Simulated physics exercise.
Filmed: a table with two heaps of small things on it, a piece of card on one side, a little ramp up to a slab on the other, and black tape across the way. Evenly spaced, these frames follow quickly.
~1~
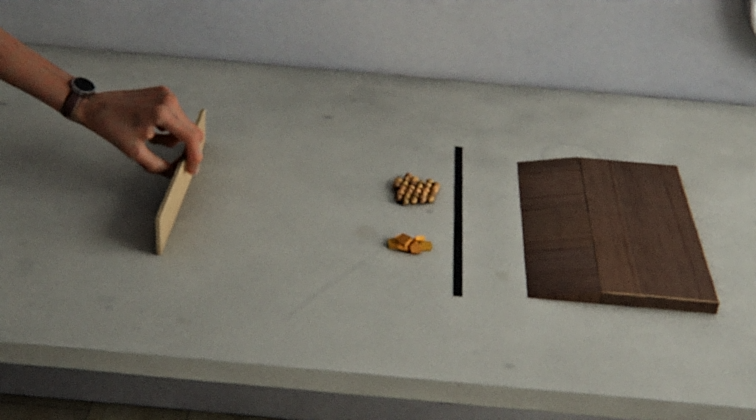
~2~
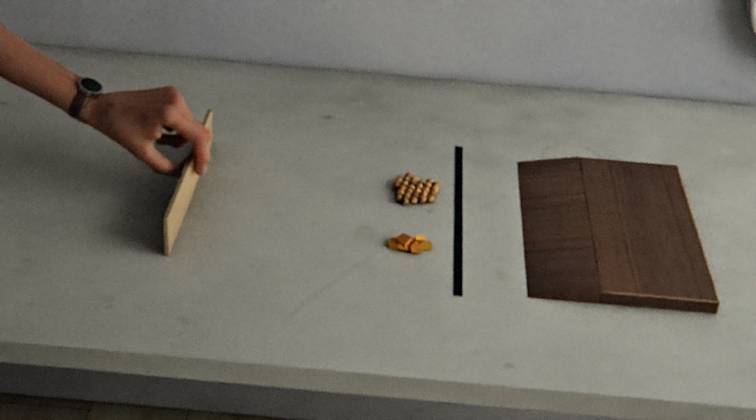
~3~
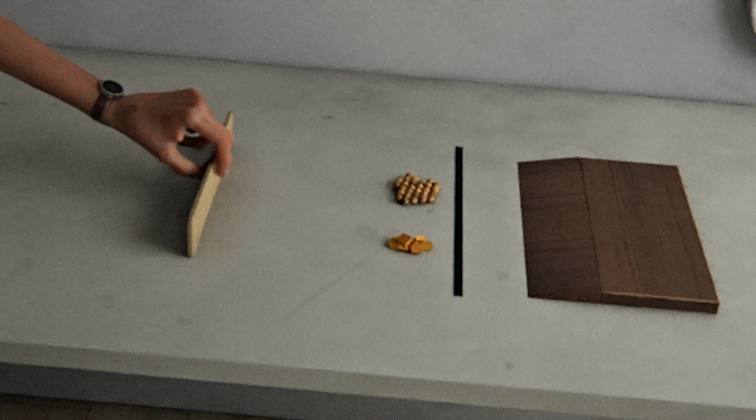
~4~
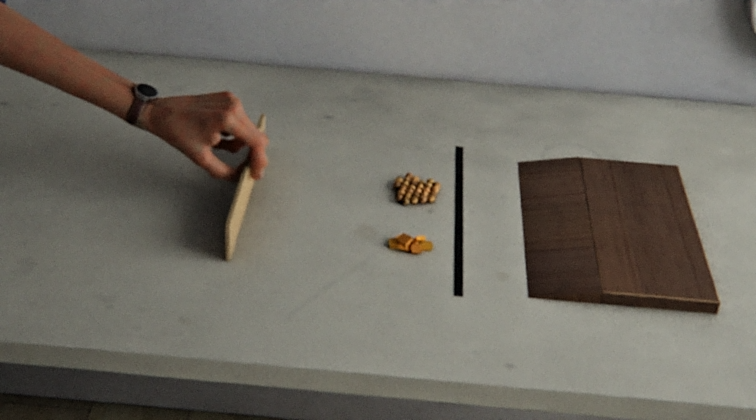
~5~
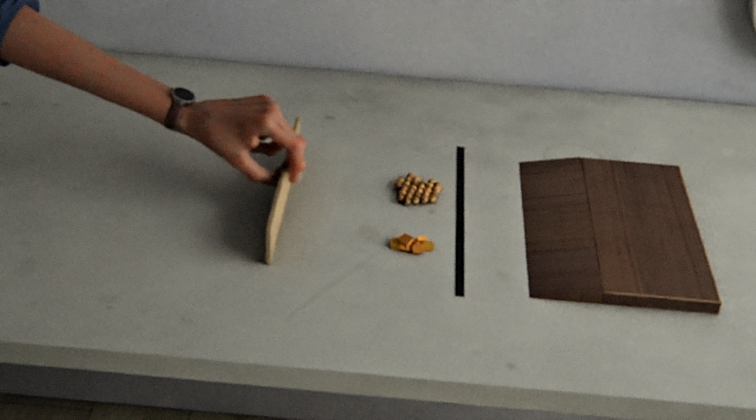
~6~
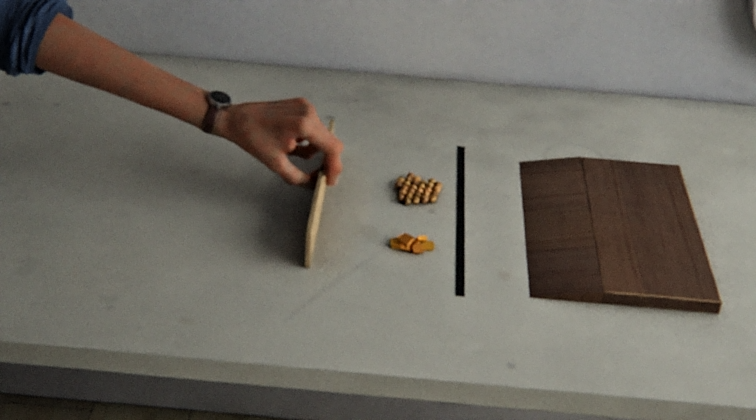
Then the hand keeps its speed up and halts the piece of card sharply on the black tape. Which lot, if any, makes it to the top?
Going by each one, the nearer lot does not make it, the farther lot makes it.
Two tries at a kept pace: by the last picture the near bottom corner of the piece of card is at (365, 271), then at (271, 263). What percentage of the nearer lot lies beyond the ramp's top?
Roughly 10 percent in the first try and roughly 0 percent in the second.
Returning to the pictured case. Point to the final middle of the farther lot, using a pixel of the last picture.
At about (703, 208).
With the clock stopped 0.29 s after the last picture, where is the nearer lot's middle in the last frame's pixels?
Estimated centre: (501, 253).
Then, 0.13 s later than the last frame, piece of card still moving, near (403, 178); nearer lot every one short of the ramp; farther lot every one short of the ramp.
Then, 0.29 s later than the last frame, piece of card stopped at the black tape; nearer lot every one short of the ramp; farther lot just a few on the ramp, almost all short of the ramp.
Then, 0.57 s later than the last frame, piece of card stopped at the black tape; nearer lot roughly half on the ramp, roughly half short of the ramp; farther lot roughly half past the top, roughly half on the ramp.
When it is over, piece of card stopped at the black tape; nearer lot not one past the top, roughly half on the ramp, roughly half short of the ramp; farther lot the larger part past the top, about a tenth short of the ramp.
